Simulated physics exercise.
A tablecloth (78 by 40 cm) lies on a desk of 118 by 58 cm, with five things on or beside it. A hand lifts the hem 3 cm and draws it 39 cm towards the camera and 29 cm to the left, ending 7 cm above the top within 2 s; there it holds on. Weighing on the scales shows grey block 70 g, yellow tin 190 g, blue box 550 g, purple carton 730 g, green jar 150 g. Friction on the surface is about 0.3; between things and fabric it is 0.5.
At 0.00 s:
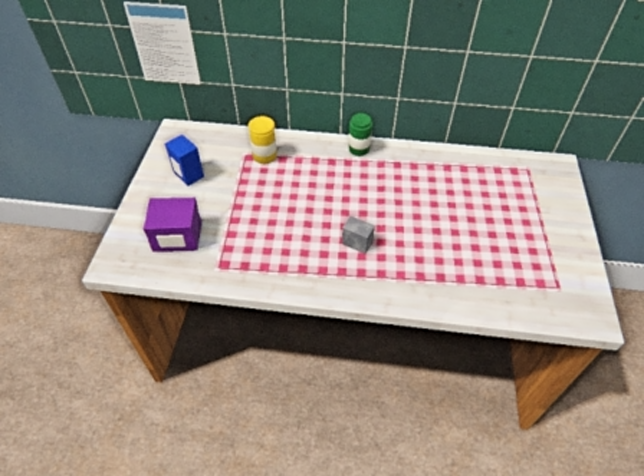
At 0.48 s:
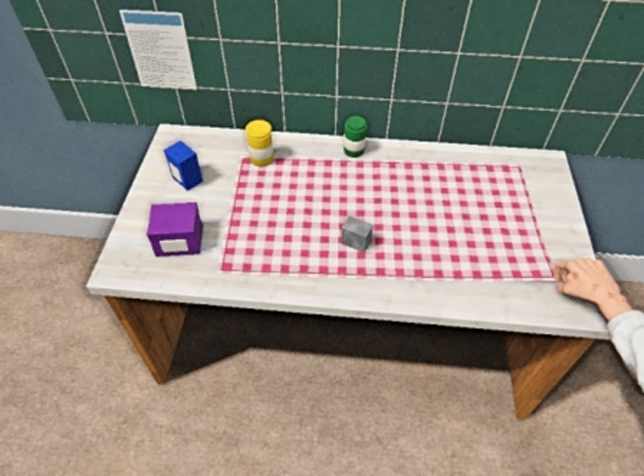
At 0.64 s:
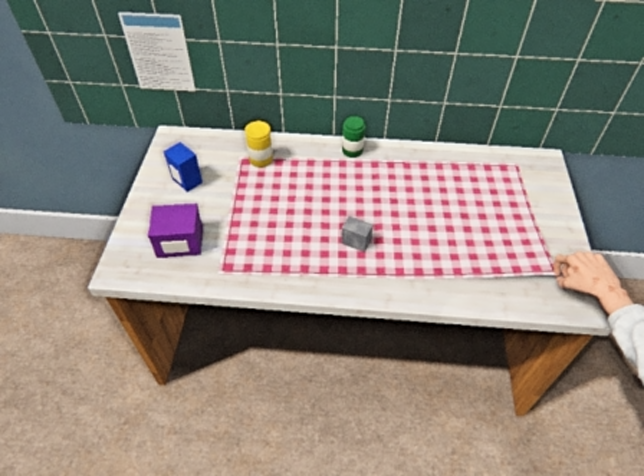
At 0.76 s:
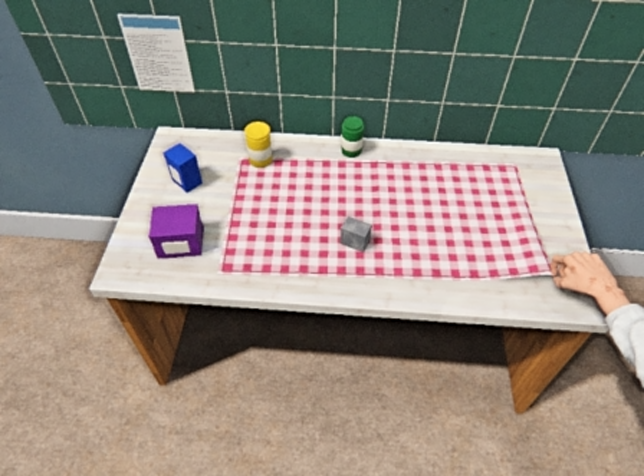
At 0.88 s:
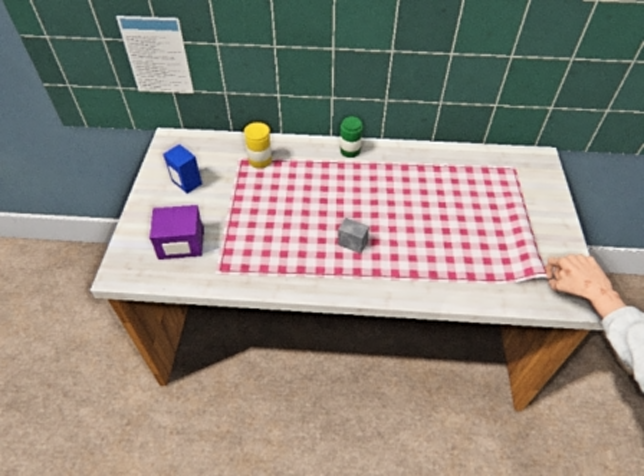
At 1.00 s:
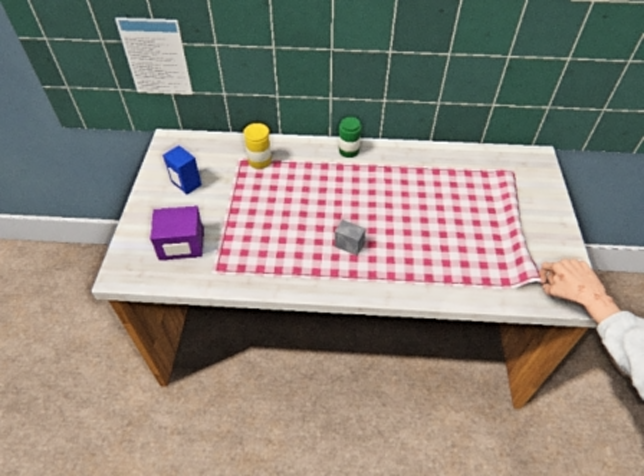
A checkered tablecloth shifts slightly left with its grey block as a hand pulls its corner.
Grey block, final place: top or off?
It will still be on the surface.
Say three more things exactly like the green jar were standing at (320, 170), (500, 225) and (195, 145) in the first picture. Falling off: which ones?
In order: Holds on; comes off; holds on.
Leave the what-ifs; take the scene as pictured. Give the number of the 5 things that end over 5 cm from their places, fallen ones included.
2.
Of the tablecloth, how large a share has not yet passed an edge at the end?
Some 65 in a hundred.
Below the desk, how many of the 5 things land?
Count recorded: 0.
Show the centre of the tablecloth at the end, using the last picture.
Around (361, 256).
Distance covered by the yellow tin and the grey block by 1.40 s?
For the yellow tin, 2 centimetres, and for the grey block, 6 centimetres.
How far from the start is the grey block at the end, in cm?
For the grey block, it's 15 cm.
After 1.4 s, 100 % of the tablecloth is still over the top; grey block 7 cm off its start, yellow tin 2 cm off its start.
After 1.8 s, 90 % of the tablecloth is still over the top; grey block 9 cm off its start, yellow tin 6 cm off its start.
After 2.2 s, 75 % of the tablecloth is still over the top; grey block 12 cm off its start at (335, 263), yellow tin 10 cm off its start at (287, 143).
After 2.6 s, 65 % of the tablecloth is still over the top; grey block 15 cm off its start, yellow tin 12 cm off its start.
After 4.2 s, 65 % of the tablecloth is still over the top; grey block 16 cm off its start at (325, 274), yellow tin 13 cm off its start at (295, 150).
